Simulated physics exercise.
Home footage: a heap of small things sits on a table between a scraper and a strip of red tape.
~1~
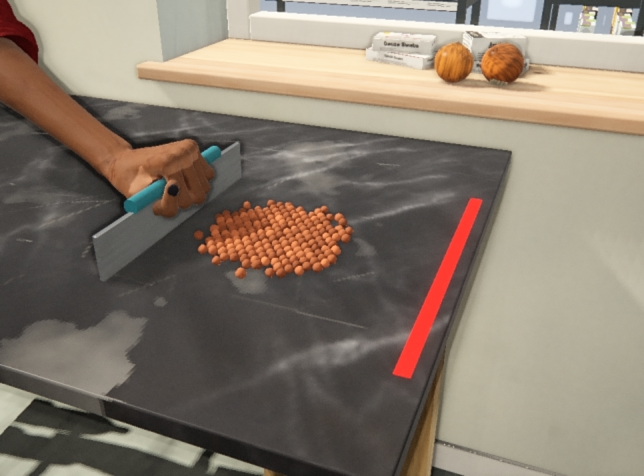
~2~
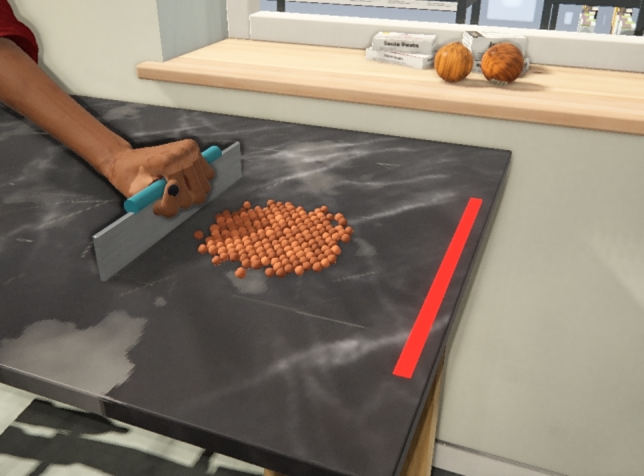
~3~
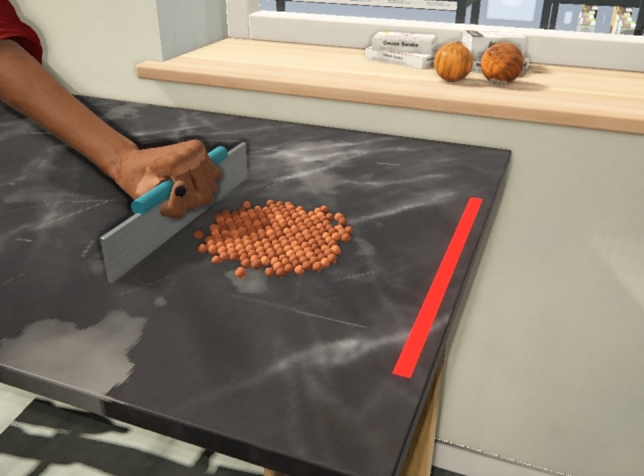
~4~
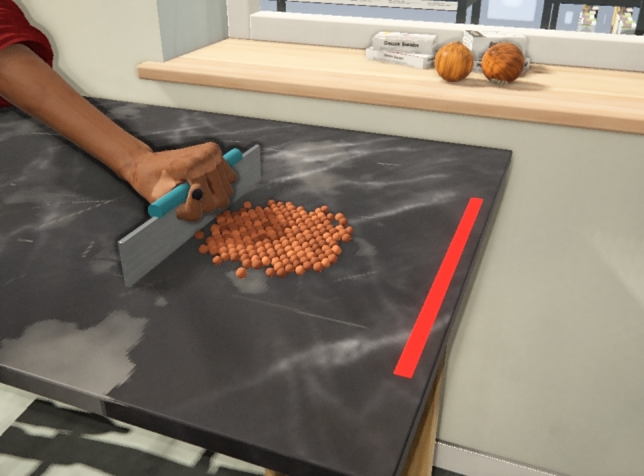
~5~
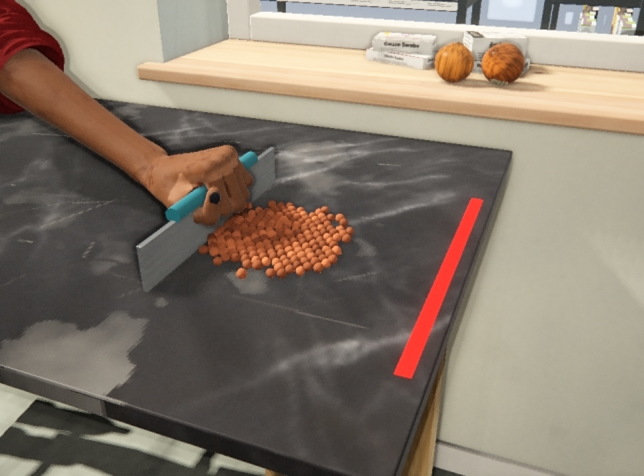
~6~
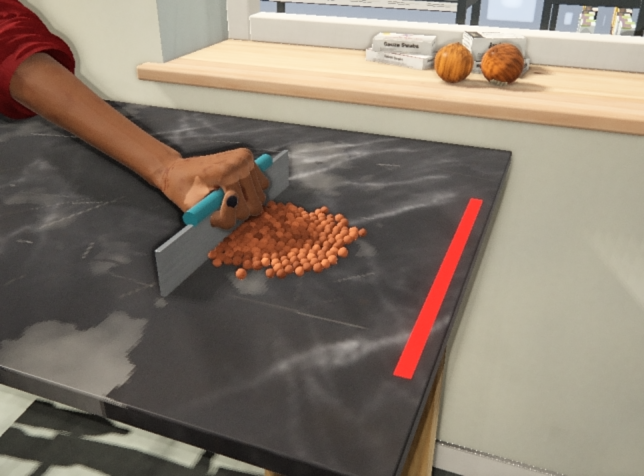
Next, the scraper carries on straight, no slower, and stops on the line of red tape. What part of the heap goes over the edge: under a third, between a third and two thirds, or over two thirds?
Heap lost: Beyond two thirds.
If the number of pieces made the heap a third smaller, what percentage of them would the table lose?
Near 80 per cent of the pieces.
Soon, scraper still moving, near (343, 211); heap all on the table, its front near (440, 270).
A while on, scraper stopped at the red tape; heap most over the edge.
Finally, scraper stopped at the red tape; heap most over the edge.
